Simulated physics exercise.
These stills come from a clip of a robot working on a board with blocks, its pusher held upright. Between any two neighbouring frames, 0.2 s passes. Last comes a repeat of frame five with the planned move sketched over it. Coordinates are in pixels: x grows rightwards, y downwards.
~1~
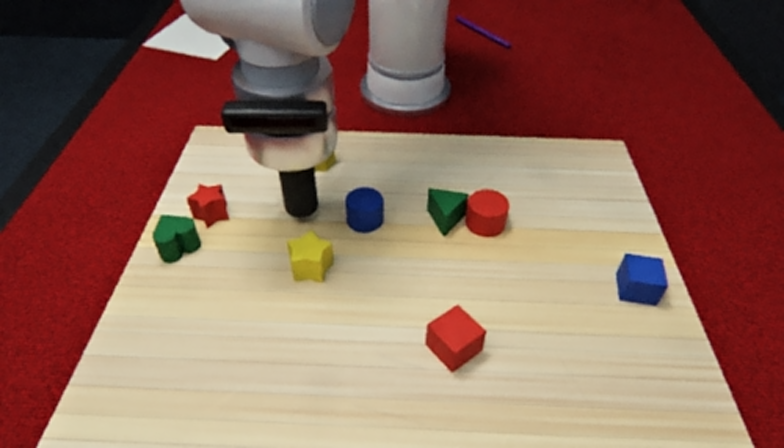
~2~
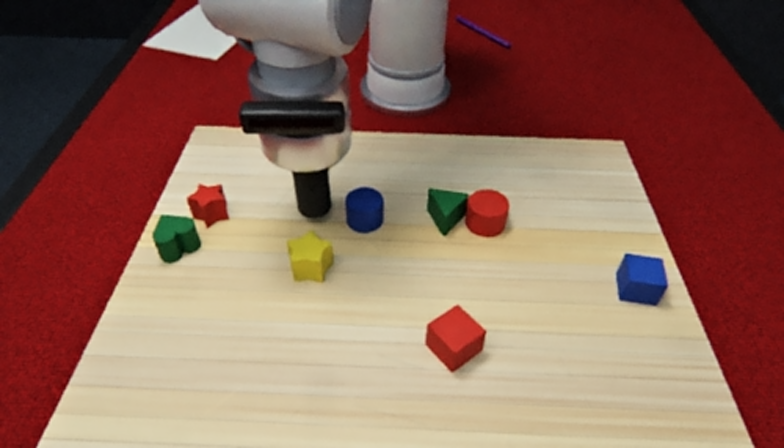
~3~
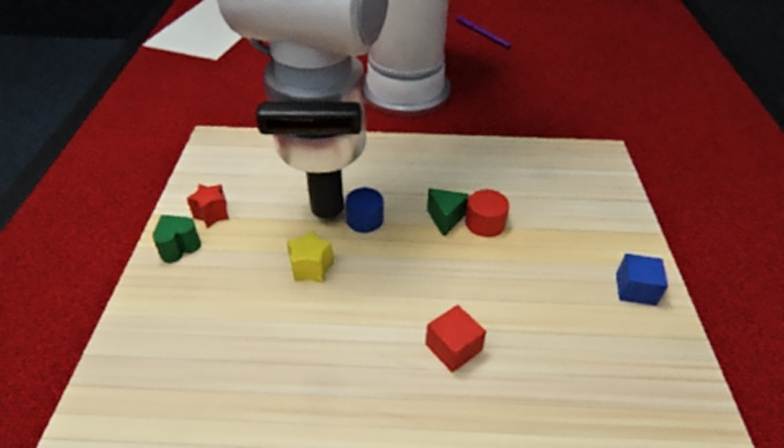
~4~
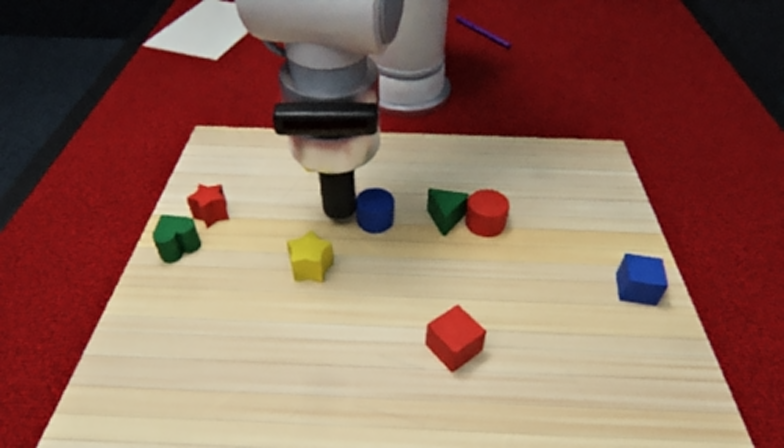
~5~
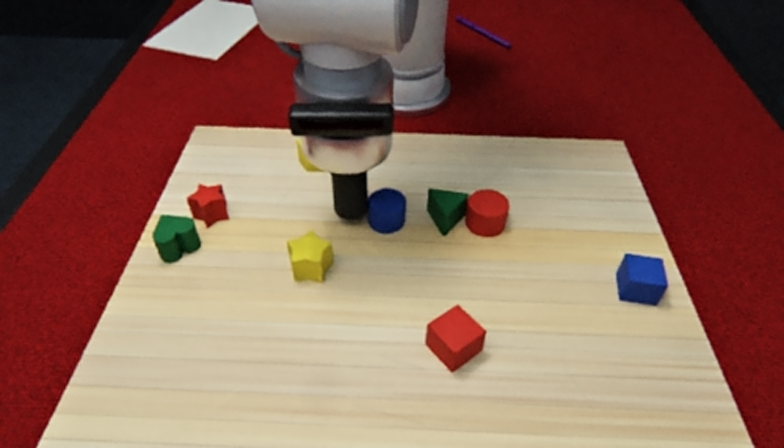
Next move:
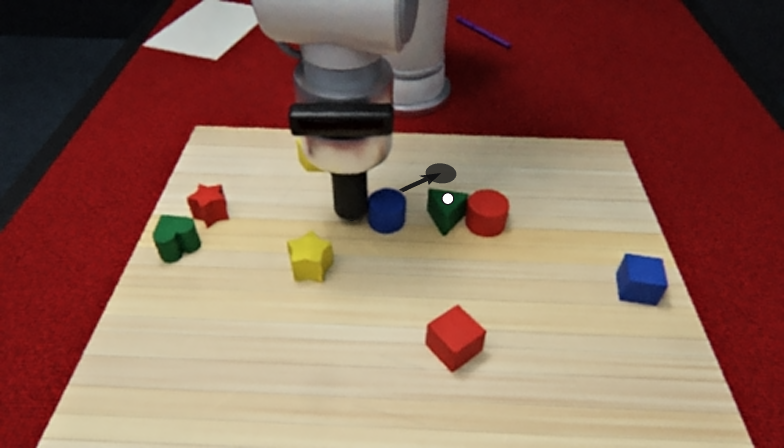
The footage shows a robot arm with a black pusher moving right across a wooden board of coloured blocks, reaching the blue circular block and nudging it slightly right toward the green triangular block, while the other blocks stay still.
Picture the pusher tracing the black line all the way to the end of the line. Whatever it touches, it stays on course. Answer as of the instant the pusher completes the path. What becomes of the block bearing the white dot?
The push misses it.
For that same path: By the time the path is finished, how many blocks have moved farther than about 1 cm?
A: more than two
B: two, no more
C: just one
C
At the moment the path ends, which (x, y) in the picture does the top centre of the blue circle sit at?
That would be at about pixel (412, 195).
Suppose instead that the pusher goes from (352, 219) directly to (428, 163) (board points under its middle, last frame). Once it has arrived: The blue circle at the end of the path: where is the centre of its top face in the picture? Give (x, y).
Its top middle: (404, 195).
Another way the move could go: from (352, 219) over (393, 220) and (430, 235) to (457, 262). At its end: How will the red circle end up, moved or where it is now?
It ends up somewhere else.
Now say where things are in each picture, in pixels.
In the first picture, pusher tip (302, 207); block tops, blue circle (364, 199); green triangular block (448, 199).
In the second picture, pusher (315, 208); blocks unchanged.
In the third picture, pusher (327, 208); blocks unchanged.
In the fourth picture, pusher (339, 209); blue circle (375, 199).
In the fifth picture, pusher (351, 209); blue circle (387, 200); green triangular block (448, 199).
Path on the board, from (352, 219) through (396, 193) to (441, 173); the dot is on the green triangular block.
The first path, step by step. One third of the way, pusher (382, 191); blue circle (410, 195).
Two thirds of the way, pusher (412, 176); blue circle (412, 195).
At the end, pusher (442, 164); blue circle (412, 195); green triangular block in place.
